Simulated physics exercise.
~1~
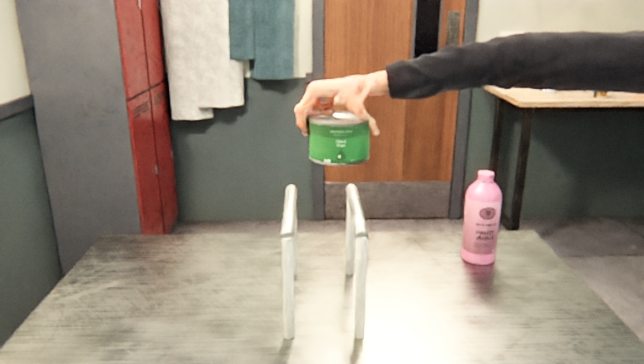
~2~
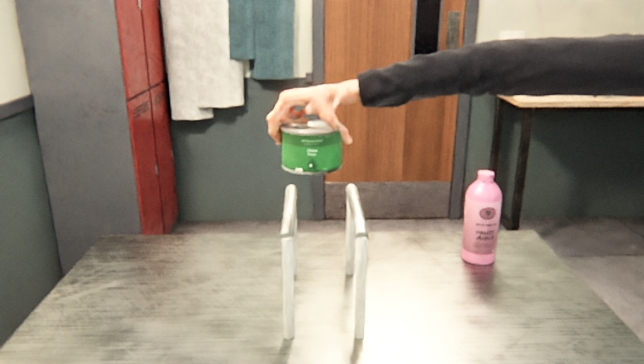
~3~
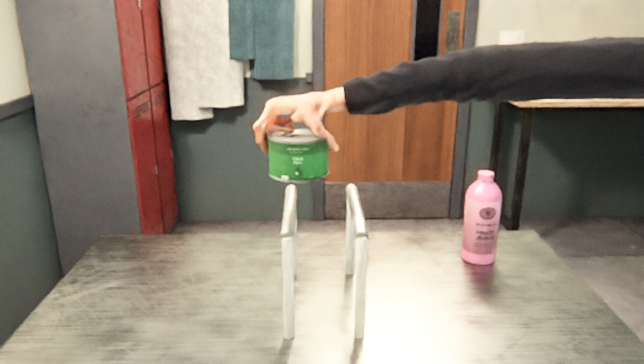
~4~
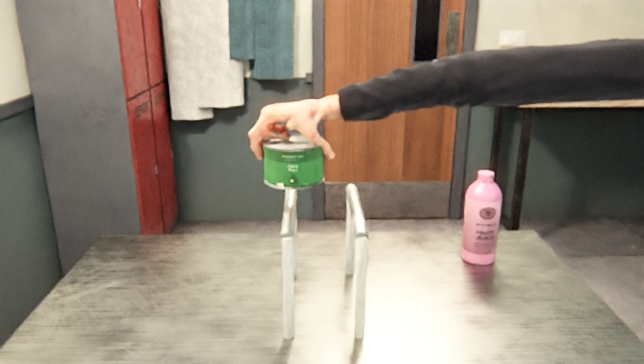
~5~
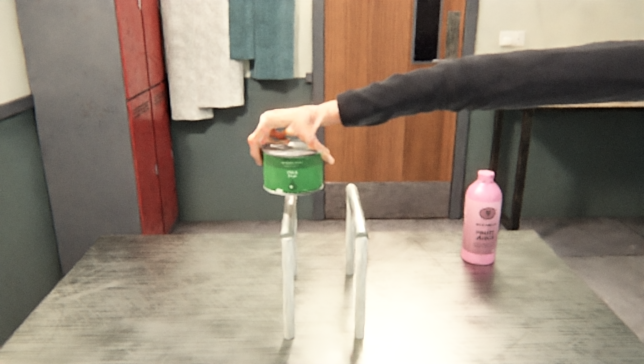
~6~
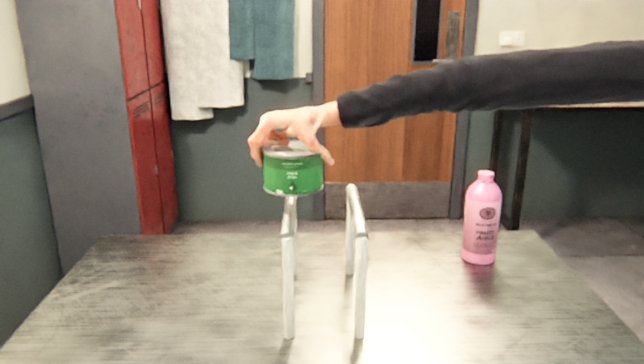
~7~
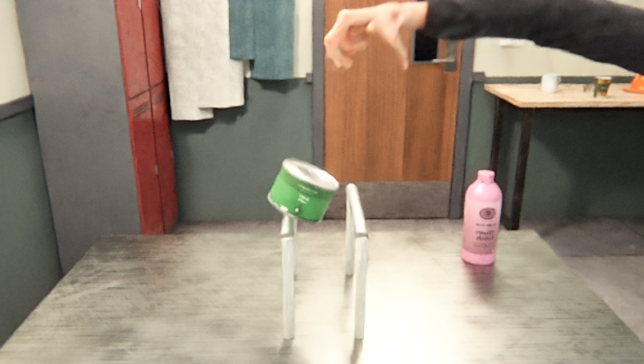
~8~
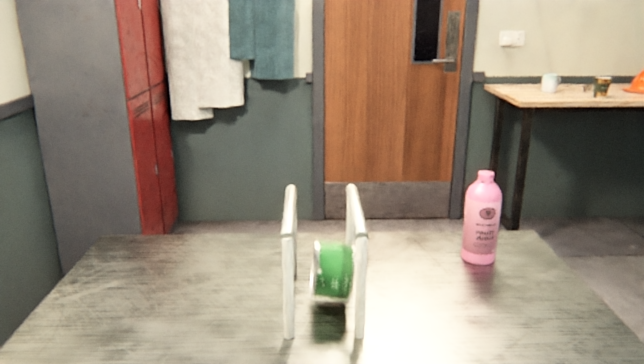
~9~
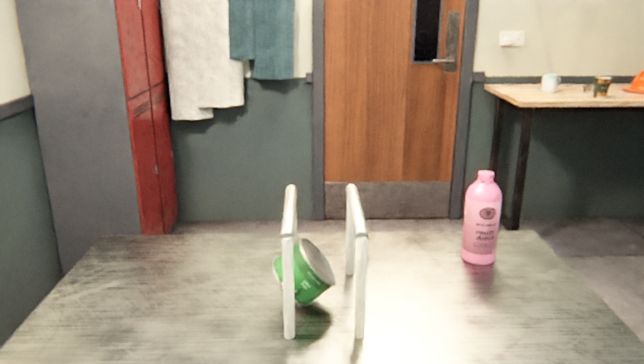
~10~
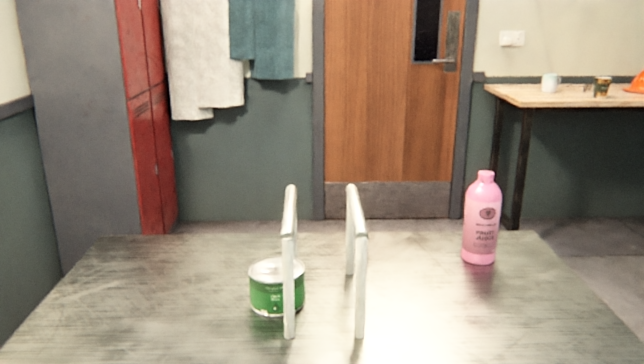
A hand held a green tub above two pale rails on a table, moved it left over the left one and let go. The tub tipped, dropped between the rails, tumbled and ended upright by the left rail, while a pink bottle stayed put.
